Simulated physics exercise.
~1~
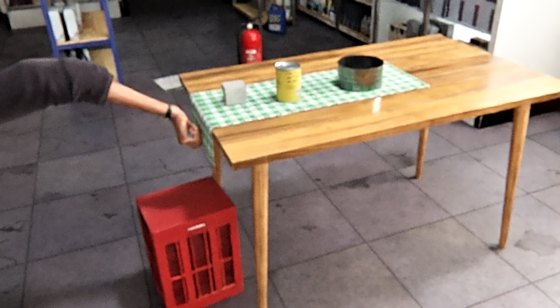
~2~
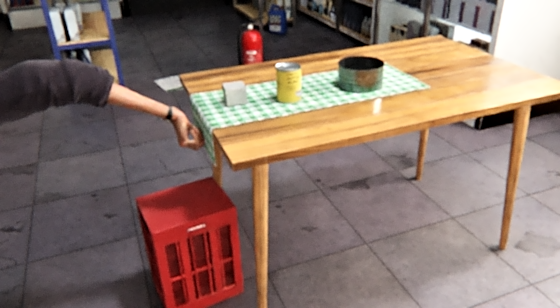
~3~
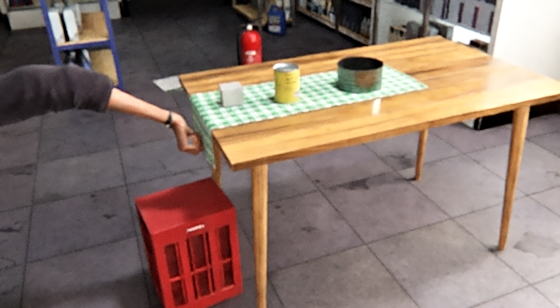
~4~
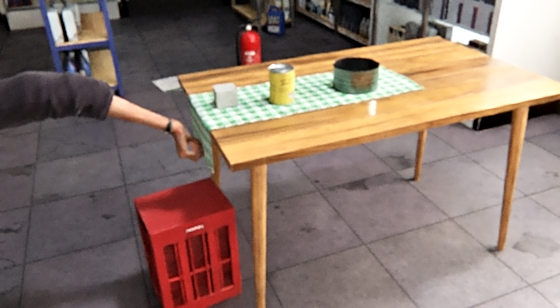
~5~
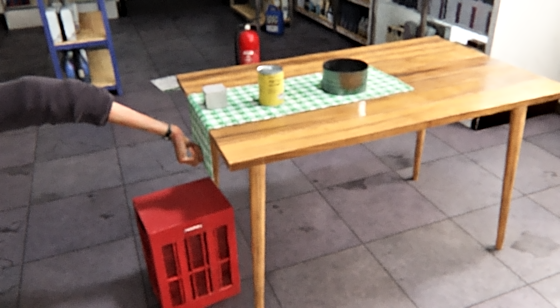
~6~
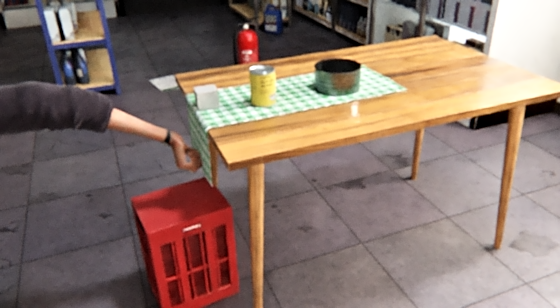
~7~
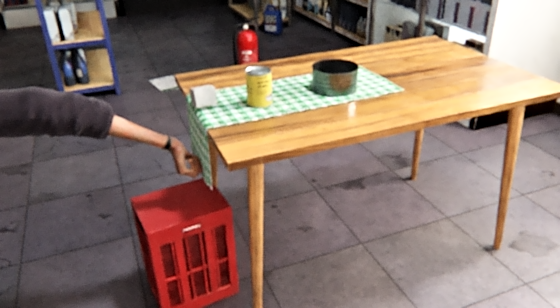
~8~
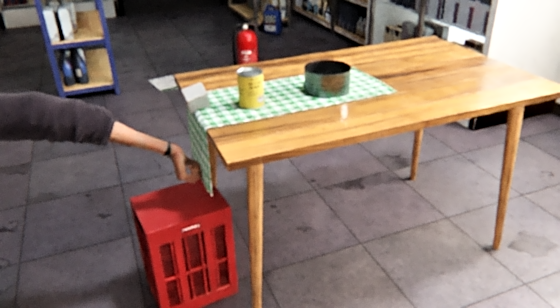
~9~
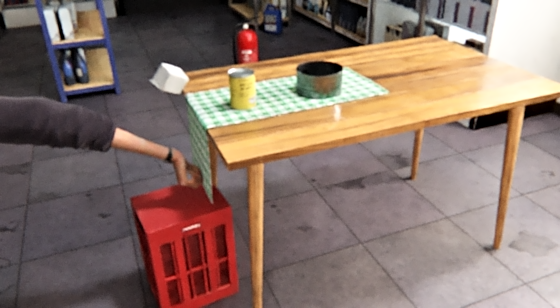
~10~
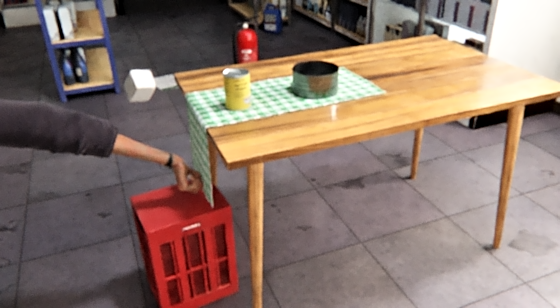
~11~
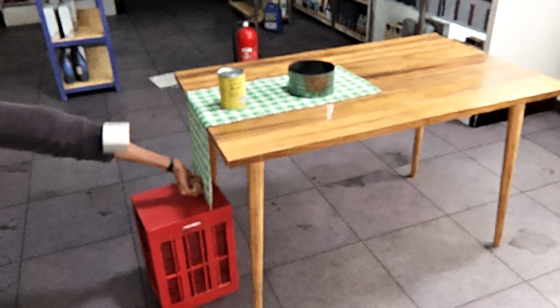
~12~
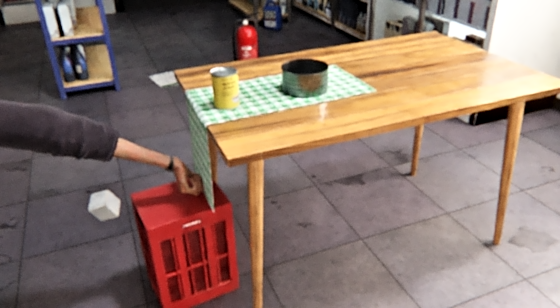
On a wooden table, a hand pulls down a checked cloth until a white block falls off.
